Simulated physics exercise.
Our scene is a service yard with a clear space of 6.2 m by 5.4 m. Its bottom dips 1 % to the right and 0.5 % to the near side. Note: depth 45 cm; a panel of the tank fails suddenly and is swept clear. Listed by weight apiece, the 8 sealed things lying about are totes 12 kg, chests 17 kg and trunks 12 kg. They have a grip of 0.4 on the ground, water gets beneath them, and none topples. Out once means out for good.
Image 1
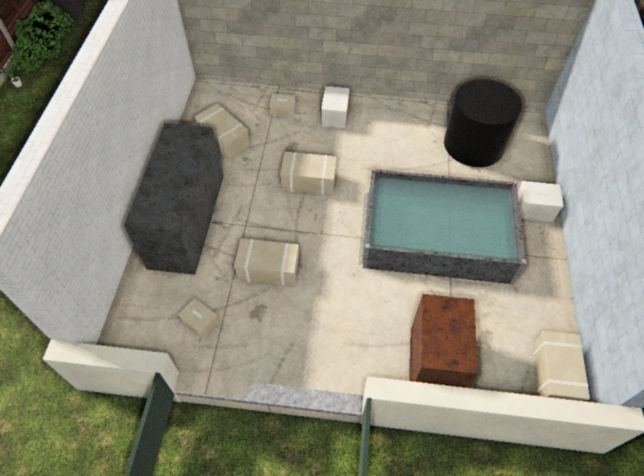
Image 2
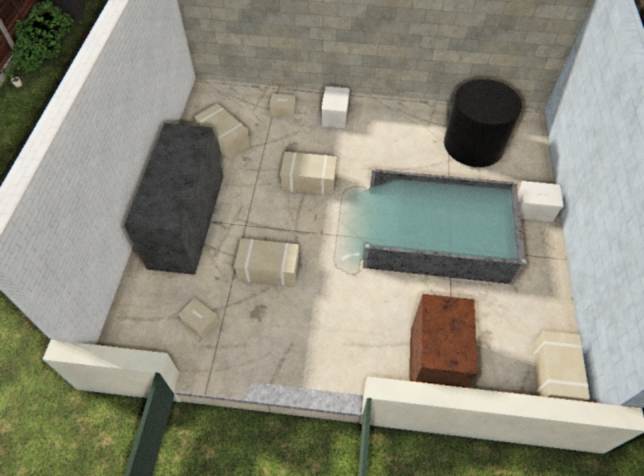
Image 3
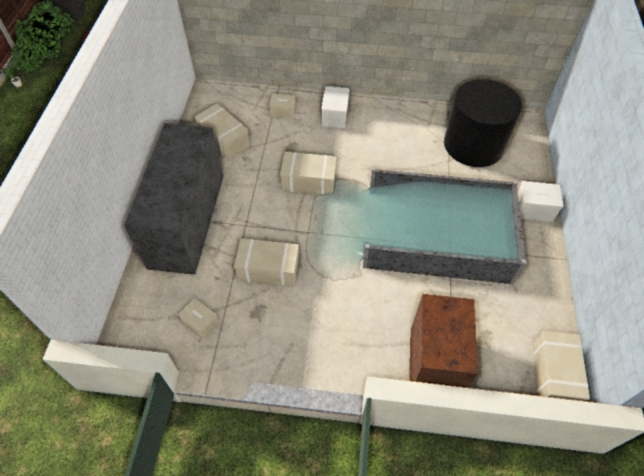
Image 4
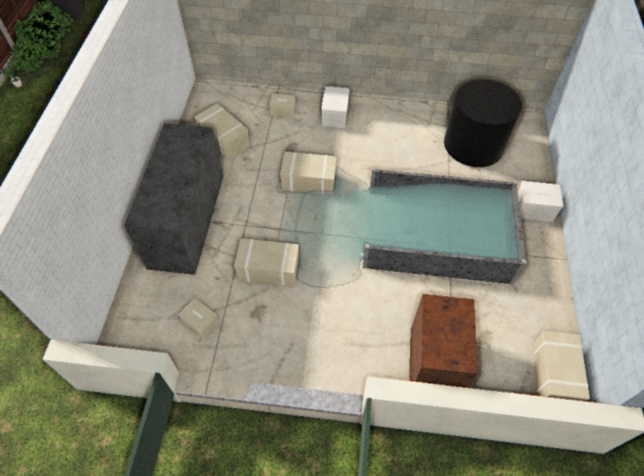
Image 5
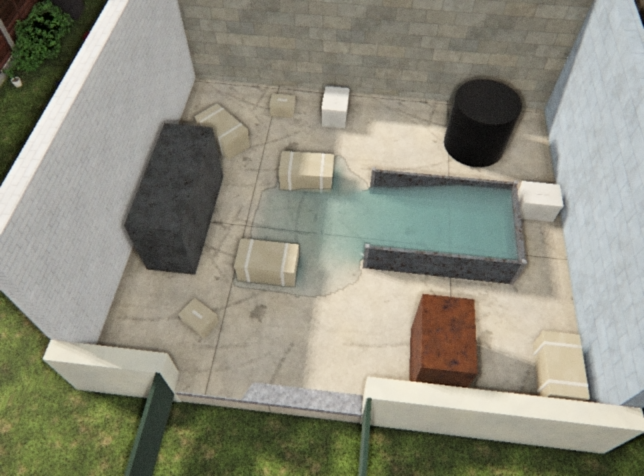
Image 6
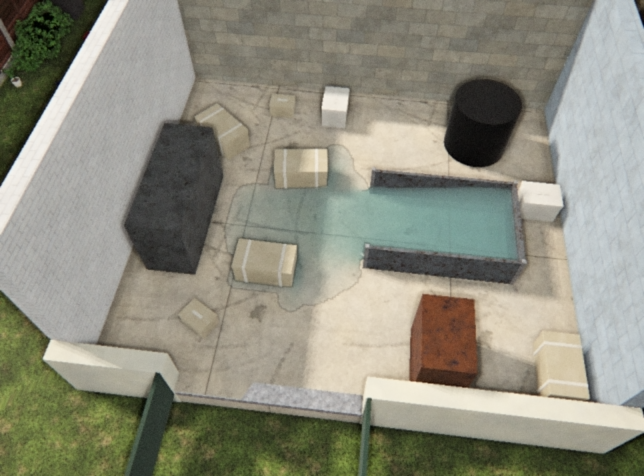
A walled yard with a pale, cracked concrete floor and grass outside is seen from high above by a still camera. A dark grey block stands at left, a teal water tank at right, with beige boxes between them, a black cylinder behind and a rusty brown box in front. The tank's left side opens, water spreads leftward around two beige boxes, and both shift slightly left.
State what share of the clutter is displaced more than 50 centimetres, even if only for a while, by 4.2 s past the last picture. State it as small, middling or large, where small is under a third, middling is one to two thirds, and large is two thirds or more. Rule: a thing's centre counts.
Middling.
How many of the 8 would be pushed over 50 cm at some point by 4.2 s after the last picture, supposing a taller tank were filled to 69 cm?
It would come to 6 of them.
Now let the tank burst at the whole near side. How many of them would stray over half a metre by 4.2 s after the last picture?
That would give 2.
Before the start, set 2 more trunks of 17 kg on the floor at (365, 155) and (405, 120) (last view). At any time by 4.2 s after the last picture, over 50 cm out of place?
In the order asked they come out inside the limit, inside the limit.
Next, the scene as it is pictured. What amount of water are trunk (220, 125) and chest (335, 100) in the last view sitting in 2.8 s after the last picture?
Roughly 13 and 1 cm.
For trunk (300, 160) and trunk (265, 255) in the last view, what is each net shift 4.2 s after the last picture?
The first one 150 cm, the second one gone out.
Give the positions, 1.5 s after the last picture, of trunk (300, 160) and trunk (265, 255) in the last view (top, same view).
Somewhere about (253, 109) and (204, 305).
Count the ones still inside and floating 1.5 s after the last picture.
1 at that moment.
Then, 0.4 s after the last picture 0 of 8 are over 50 cm from their spots; 0 afloat.
Then, 1.5 s after the last picture 2 of 8 are over 50 cm from their spots; 1 afloat.
Then, 2.8 s after the last picture 4 of 8 are over 50 cm from their spots; 3 afloat.
Then, 4.2 s after the last picture 4 of 8 are over 50 cm from their spots, and 4 have been at some point; 2 afloat.
